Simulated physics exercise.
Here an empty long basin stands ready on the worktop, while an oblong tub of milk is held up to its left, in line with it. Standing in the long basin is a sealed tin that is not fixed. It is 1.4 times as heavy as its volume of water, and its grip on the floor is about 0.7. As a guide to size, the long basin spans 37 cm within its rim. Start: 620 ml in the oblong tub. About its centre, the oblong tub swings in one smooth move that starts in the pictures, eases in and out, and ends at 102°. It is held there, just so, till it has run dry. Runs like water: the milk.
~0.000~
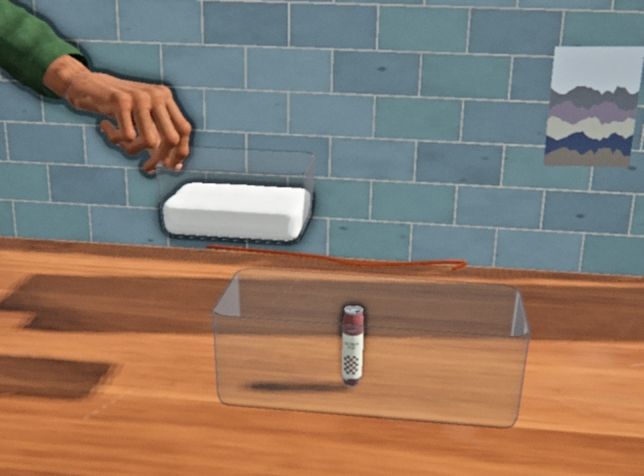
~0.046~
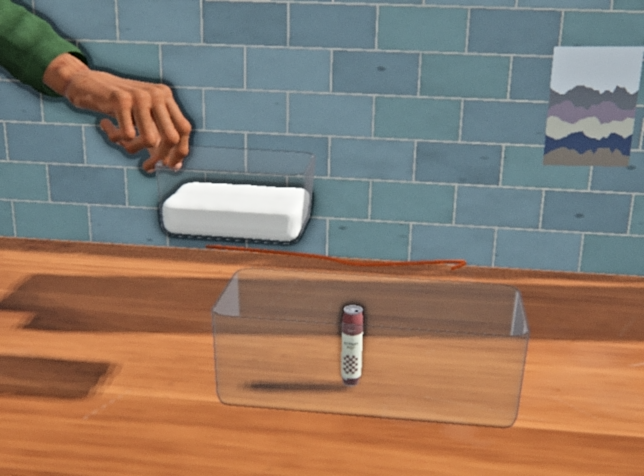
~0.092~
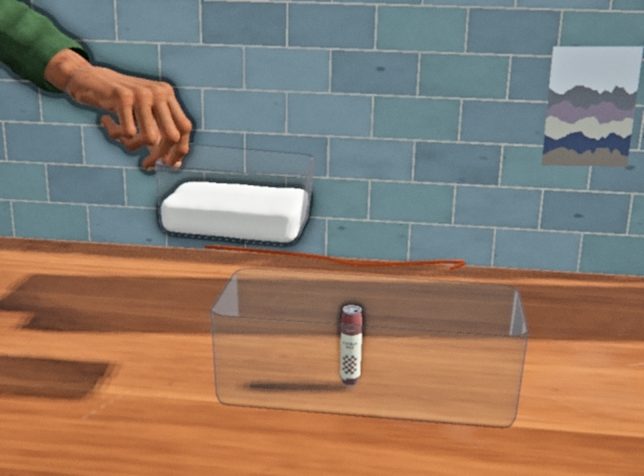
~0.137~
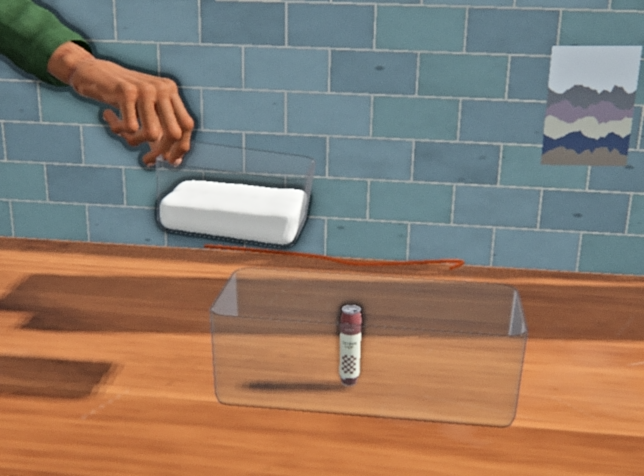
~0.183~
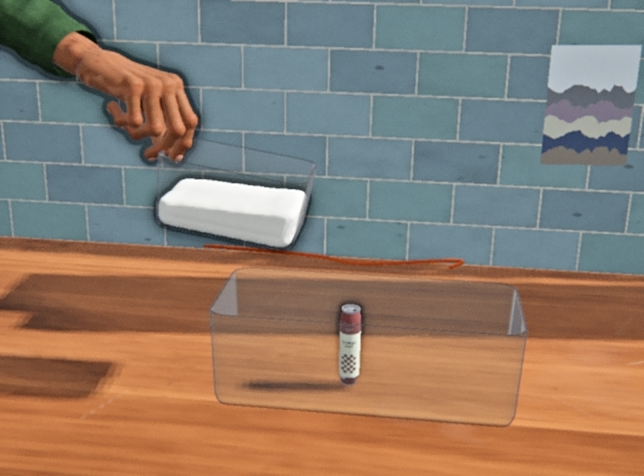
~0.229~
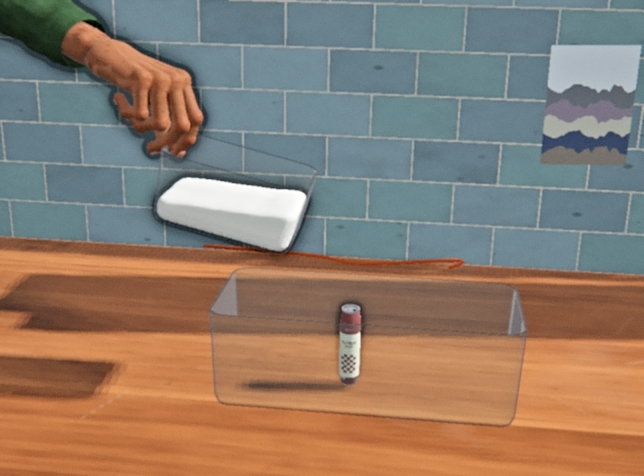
A clear oblong tub holding white milk tilts gently clockwise in the air, its right end dipping, slowly at first and then a little faster, while a hand in a green sleeve stays above its left end. Below it, to the right, a transparent long basin rests on the brown wooden worktop, with a small red-capped tin and an orange cord nearby. The still, slightly raised view faces blue-grey wall tiles and a layered landscape print at right.
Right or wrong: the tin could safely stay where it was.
Right, it remains upright.
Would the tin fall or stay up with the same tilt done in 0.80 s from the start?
The tin would stay balanced.
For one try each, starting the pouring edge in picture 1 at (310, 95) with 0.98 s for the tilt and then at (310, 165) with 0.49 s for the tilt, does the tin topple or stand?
First it stays on its base; then it tips over.
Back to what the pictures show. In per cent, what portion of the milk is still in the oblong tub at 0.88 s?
18 %.
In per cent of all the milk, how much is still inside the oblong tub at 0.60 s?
Still held: Roughly 60 % of the total.
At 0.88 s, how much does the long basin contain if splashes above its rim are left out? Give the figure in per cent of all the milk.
Value: Approx. 74 %.
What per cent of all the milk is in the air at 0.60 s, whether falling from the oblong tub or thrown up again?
Near 34 per cent at that time.
By 0.60 s the tilt is 69° and 59 per cent is still to pour; the tin stands where it began.
By 0.88 s the tilt is 99° and 18 per cent is still to pour; the tin stands where it began.
By 1.17 s the tilt is 102° and 1 per cent is still to pour; the tin stands where it began.
By 1.48 s the tilt is 102° and 0 per cent is still to pour; the tin stands where it began.
At rest the tin stands where it began.
